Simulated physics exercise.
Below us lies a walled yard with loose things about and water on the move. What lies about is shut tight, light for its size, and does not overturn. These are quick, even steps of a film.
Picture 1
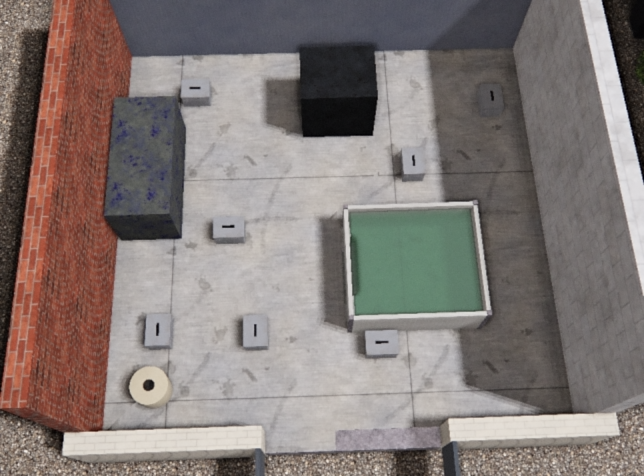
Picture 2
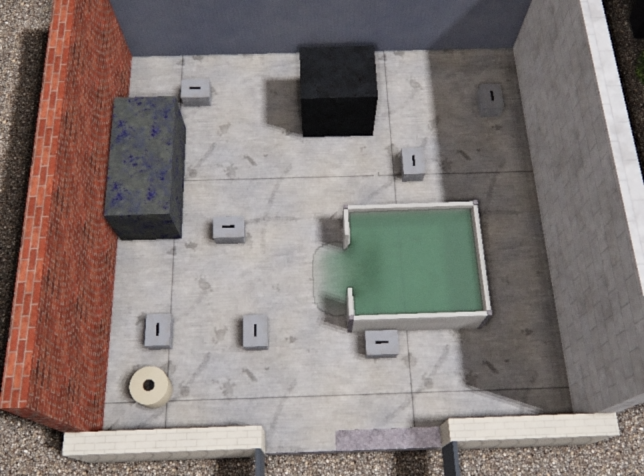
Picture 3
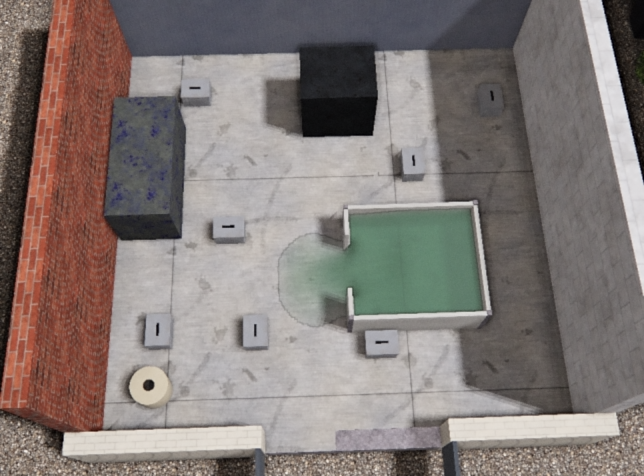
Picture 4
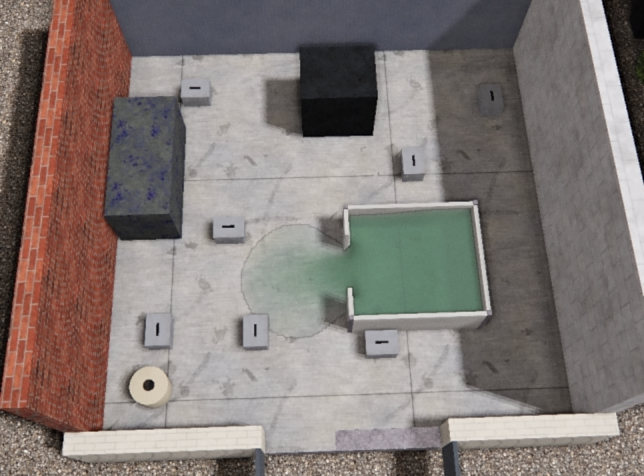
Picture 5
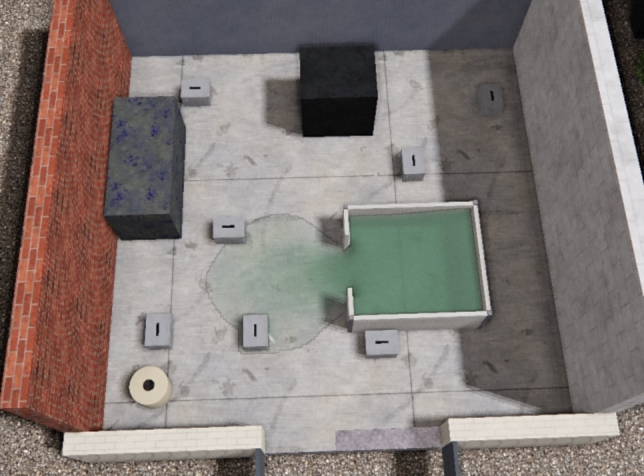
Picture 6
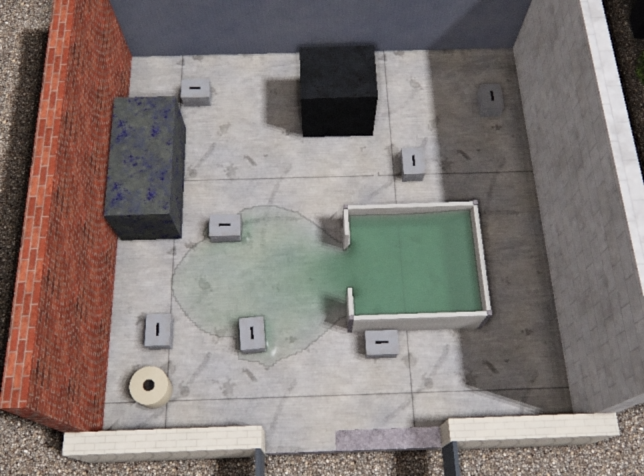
In a walled yard seen from above, small grey boxes sit around a pale-walled tank of green water. A gap appears in the tank's left wall, and water spreads leftward across the floor in a widening rounded sheet. It reaches two of the boxes, which shift very slightly left.
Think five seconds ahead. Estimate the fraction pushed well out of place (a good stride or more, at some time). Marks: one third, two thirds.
That comes to from one to two thirds.
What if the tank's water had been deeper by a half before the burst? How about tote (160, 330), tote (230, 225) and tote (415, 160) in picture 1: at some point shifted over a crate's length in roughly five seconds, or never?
In turn: Swept aside, yes, no.
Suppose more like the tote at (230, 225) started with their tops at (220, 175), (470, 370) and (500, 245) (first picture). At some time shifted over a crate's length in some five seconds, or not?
As listed: Swept aside, less than that, under that.
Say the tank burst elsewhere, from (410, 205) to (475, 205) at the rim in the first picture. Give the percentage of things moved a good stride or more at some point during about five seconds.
I make it 40 per cent.
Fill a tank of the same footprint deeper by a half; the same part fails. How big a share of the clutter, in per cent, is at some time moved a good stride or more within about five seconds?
Close to 80 %.
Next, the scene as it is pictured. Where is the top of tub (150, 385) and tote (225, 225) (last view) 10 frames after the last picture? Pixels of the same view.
Around (119, 410) and (215, 142).
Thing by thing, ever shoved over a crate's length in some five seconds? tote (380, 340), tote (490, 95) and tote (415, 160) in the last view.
In that order: No, less than that, short of that.
A moment on, 0 of 8 are well off their spots; 0 afloat.
Next, 3 of 8 are well off their spots; 4 afloat.
Later, 3 of 8 are well off their spots; 4 afloat.
In the end, 4 of 8 are well off their spots, and 5 have been at some point; 5 afloat.
